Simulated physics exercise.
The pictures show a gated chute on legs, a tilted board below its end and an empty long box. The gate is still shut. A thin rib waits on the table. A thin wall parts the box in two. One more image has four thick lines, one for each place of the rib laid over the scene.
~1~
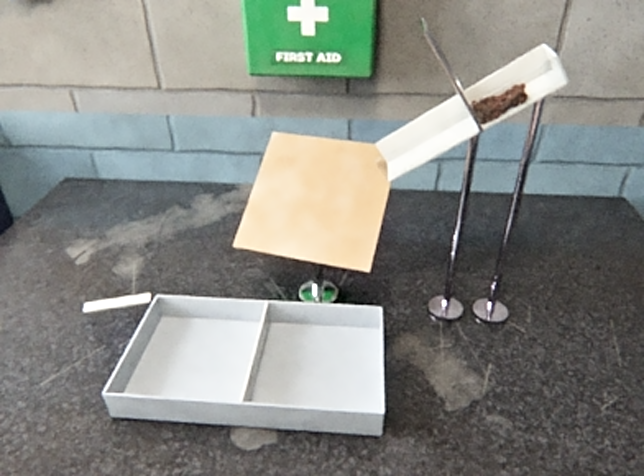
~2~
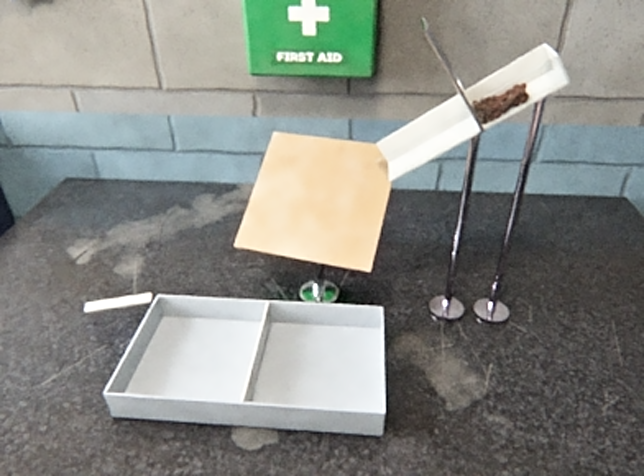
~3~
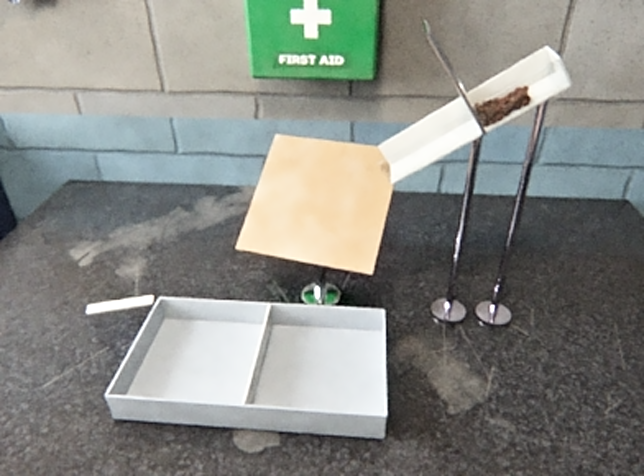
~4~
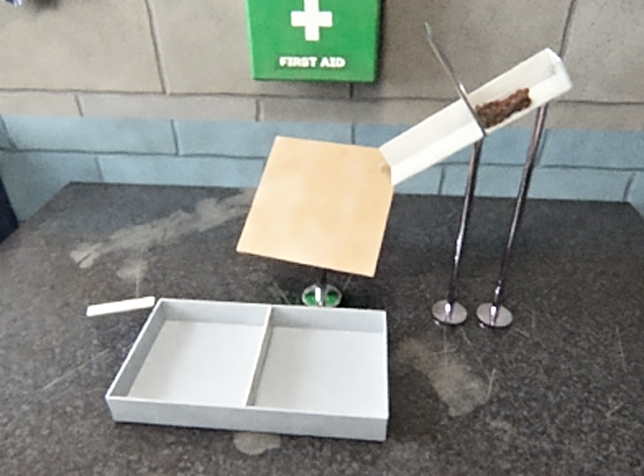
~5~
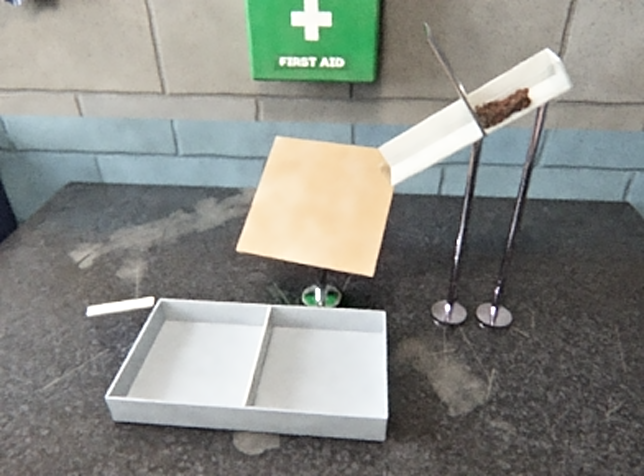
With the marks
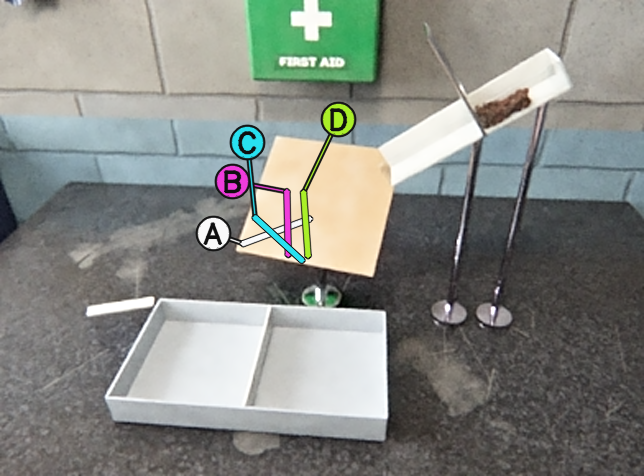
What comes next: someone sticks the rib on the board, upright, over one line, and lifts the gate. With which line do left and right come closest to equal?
A.
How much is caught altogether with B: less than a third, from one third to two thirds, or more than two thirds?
More than two thirds.
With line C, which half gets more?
Right.
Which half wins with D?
The right half.
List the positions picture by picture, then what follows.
In the first picture, load behind the gate at (492, 104), allspice berries; lip of the chute at (389, 172), sloping gently.
In the second picture, middle of the board at (318, 196), tilted fairly steeply; middle of its low edge at (300, 258); of its high edge at (335, 139).
In the third picture, front corners of the box at (106, 395) and (386, 415); front end of its middle wall at (243, 405); gate still shut at (464, 95).
In the fourth picture, middle of the load at (496, 108); lip at (392, 177).
In the fifth picture, middle of the load at (496, 108); lip at (392, 177).
On the marked copy, line A from (309, 218) to (243, 243); line B from (286, 191) to (288, 254); line C from (255, 217) to (301, 260); line D from (303, 192) to (308, 255).
With A, of what is caught, about half in the left half, about half in the right.
With B, of what is caught, a small part in the left half, nearly all in the right.
With C, of what is caught, none in the left half, all in the right.
With D, of what is caught, none in the left half, all in the right.
